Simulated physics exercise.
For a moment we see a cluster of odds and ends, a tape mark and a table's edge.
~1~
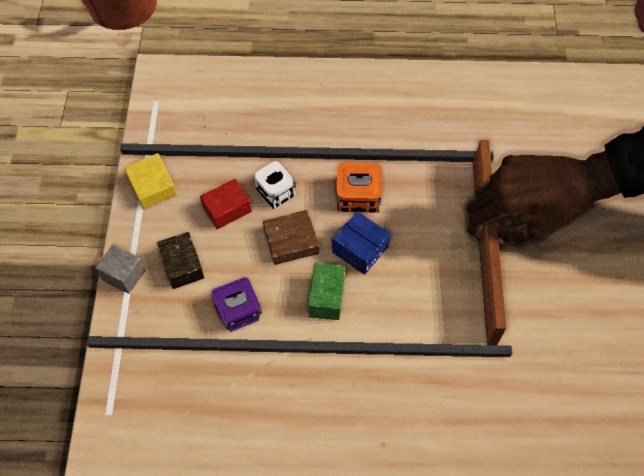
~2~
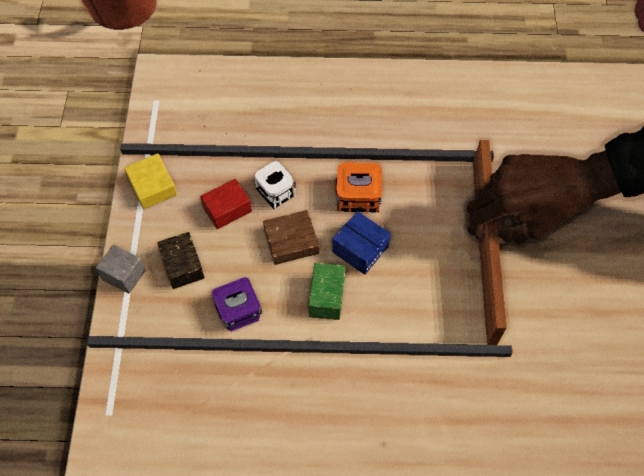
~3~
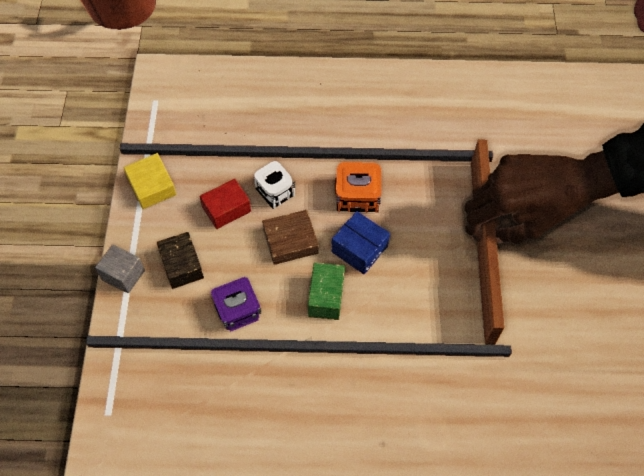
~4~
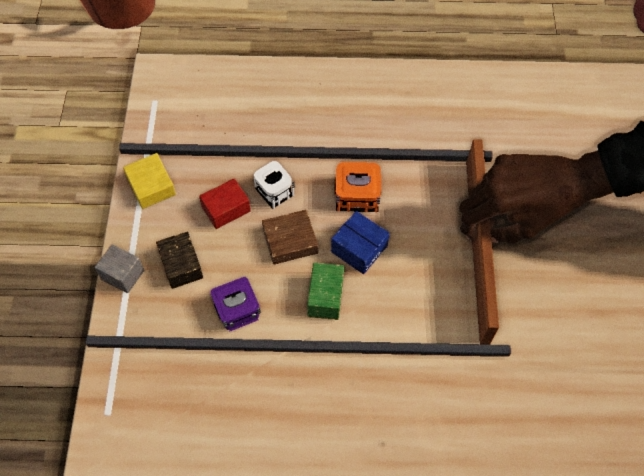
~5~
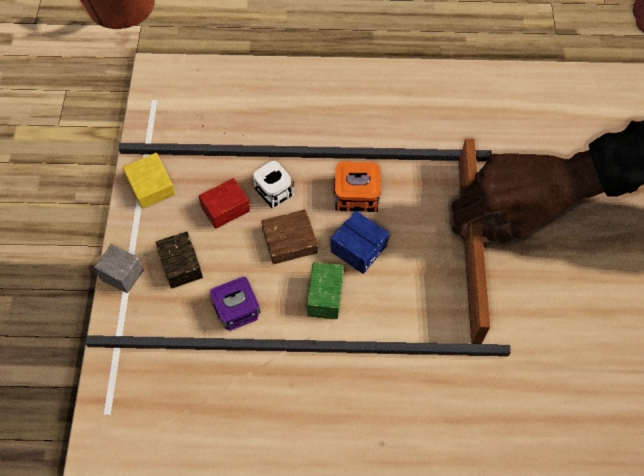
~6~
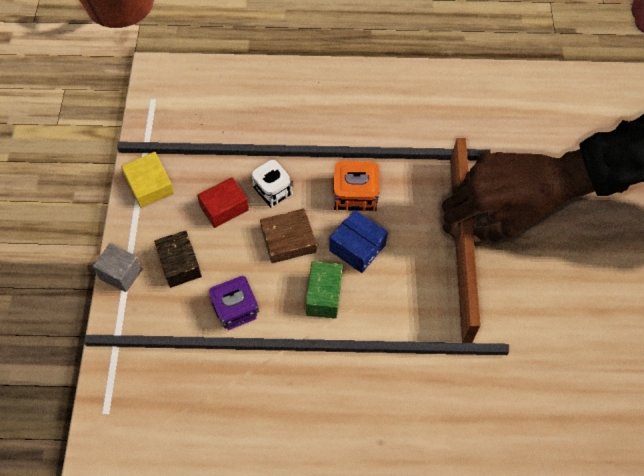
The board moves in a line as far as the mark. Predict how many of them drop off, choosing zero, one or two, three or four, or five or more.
Five or more drop off.
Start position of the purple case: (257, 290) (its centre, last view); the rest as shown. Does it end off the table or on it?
Placed like that, the purple case ends up falling.
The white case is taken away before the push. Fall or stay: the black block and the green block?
So the black block goes off the edge and the green block is still there.
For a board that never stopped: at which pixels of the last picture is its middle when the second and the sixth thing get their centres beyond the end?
Roughly (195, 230) for the earlier crossing, roughly (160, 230) for the later one.
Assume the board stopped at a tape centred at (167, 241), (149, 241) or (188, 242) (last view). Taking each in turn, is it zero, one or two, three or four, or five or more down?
Spot one gives three or four, spot two gives at least five, spot three gives three to four.
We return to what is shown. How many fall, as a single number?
My count gives 7.
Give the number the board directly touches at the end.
Well, it touches 3.
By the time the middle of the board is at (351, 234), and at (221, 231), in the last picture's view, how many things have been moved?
In order, the tallies are 3 and 10.
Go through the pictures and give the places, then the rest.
Grey block (121, 269); yellow block (151, 181); black block (181, 260); board (488, 239); tape (135, 242), in the first picture.
Yellow block (151, 181); brown block (291, 237), in the second picture.
Black block (180, 260); purple case (237, 305), in the third picture.
Grey block (120, 269); blue box (360, 242), in the fourth picture.
Yellow block (149, 181); green block (325, 291), in the fifth picture.
Grey block (118, 268); yellow block (148, 180); black block (178, 259); board (464, 237); tape (132, 240), in the sixth picture.
A little later, none off yet; grey block at rest near (118, 268); yellow block at rest near (148, 180); black block at rest near (178, 259).
Next, none off yet; grey block at rest near (118, 268); yellow block at rest near (148, 180); black block shifted a little near (160, 261).
Later still, one off so far; grey block dropping near (109, 409); yellow block tilted a little near (101, 166); black block shifted well along near (90, 272).
When it is over, the number that fall off is five or more; down, brown block, white case, purple case, red block, black block, yellow block and grey block.
